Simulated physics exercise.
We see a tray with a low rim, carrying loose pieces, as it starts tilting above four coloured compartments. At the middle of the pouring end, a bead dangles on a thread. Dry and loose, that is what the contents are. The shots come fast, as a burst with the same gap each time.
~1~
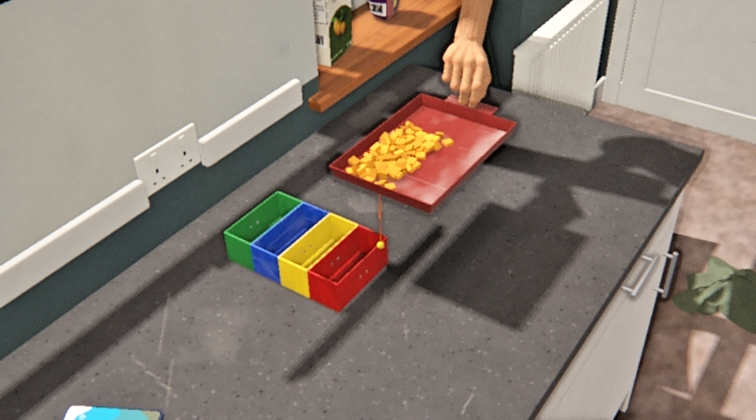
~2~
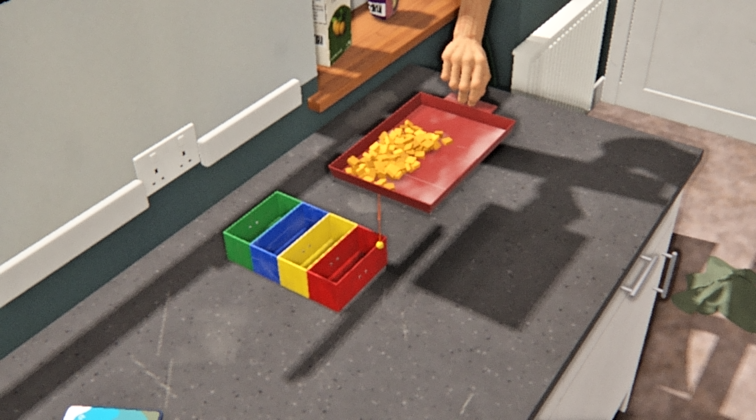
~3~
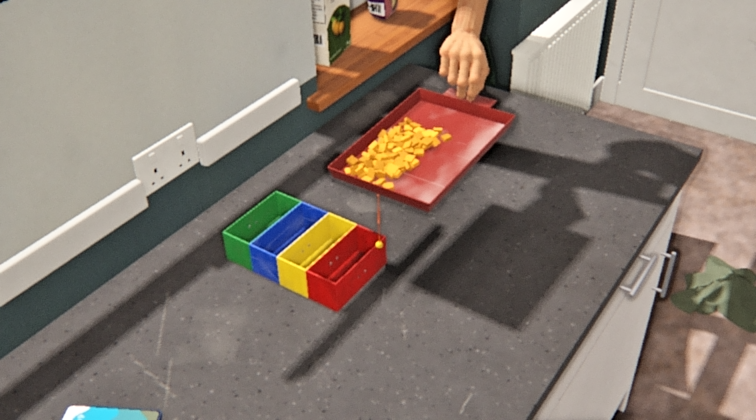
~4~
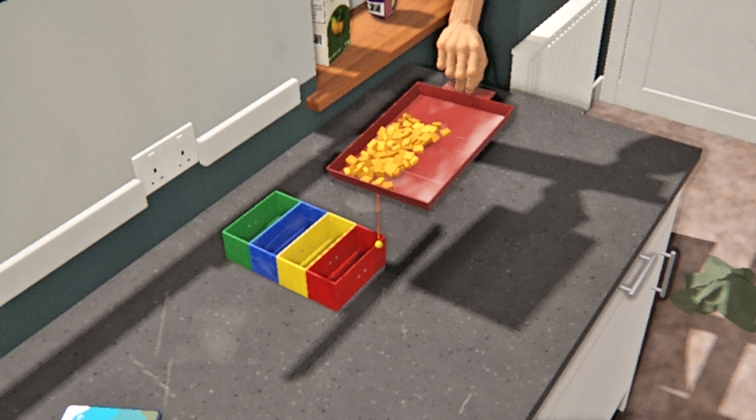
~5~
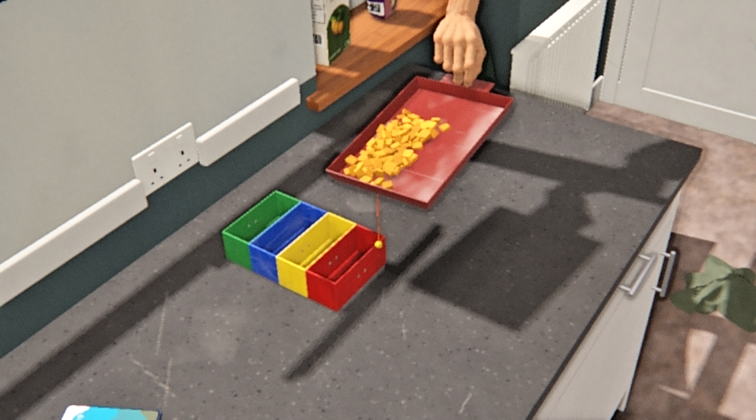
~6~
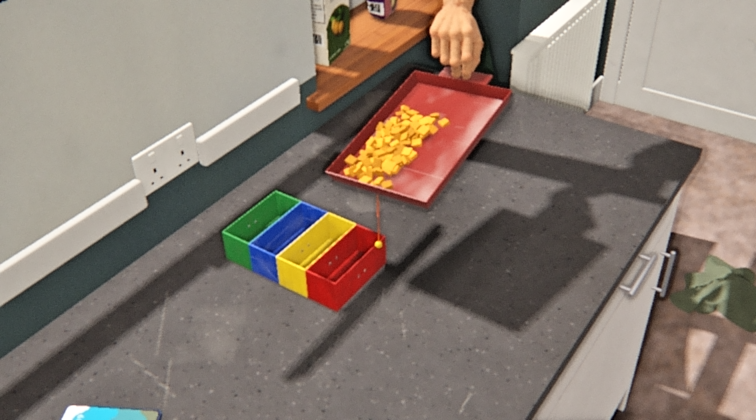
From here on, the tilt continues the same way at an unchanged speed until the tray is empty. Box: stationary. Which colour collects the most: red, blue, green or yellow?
Yellow.
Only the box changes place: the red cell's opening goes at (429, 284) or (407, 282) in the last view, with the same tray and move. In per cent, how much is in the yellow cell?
Trial 1 about 0 %, trial 2 about 0 %.
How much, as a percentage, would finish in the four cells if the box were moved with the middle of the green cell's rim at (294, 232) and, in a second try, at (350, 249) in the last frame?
100 % for the first, 40 % for the second.
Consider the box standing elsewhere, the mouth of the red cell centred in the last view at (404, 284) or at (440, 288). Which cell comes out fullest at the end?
The cell in green, then the green one.
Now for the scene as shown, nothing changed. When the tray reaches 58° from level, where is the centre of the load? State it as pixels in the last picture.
Near the pixel (364, 152).
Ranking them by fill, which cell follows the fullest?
The red one.
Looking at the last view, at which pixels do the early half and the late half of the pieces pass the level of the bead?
Half one: (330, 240), half two: (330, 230).
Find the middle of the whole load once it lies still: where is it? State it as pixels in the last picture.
Roughly pixel (324, 267).
Soon after the last picture, tray tipped steeply; all on the tray.
A little later, tray tipped right over; a small part on the tray; about half in the yellow cell; about a quarter in the red cell; a small part falling or outside the box.
Later still, tray tipped past a quarter turn; about two thirds in the yellow cell; about a third in the red cell.
At rest, tray tipped past a quarter turn; about two thirds in the yellow cell; about a third in the red cell; none in the blue cell; none in the green cell.
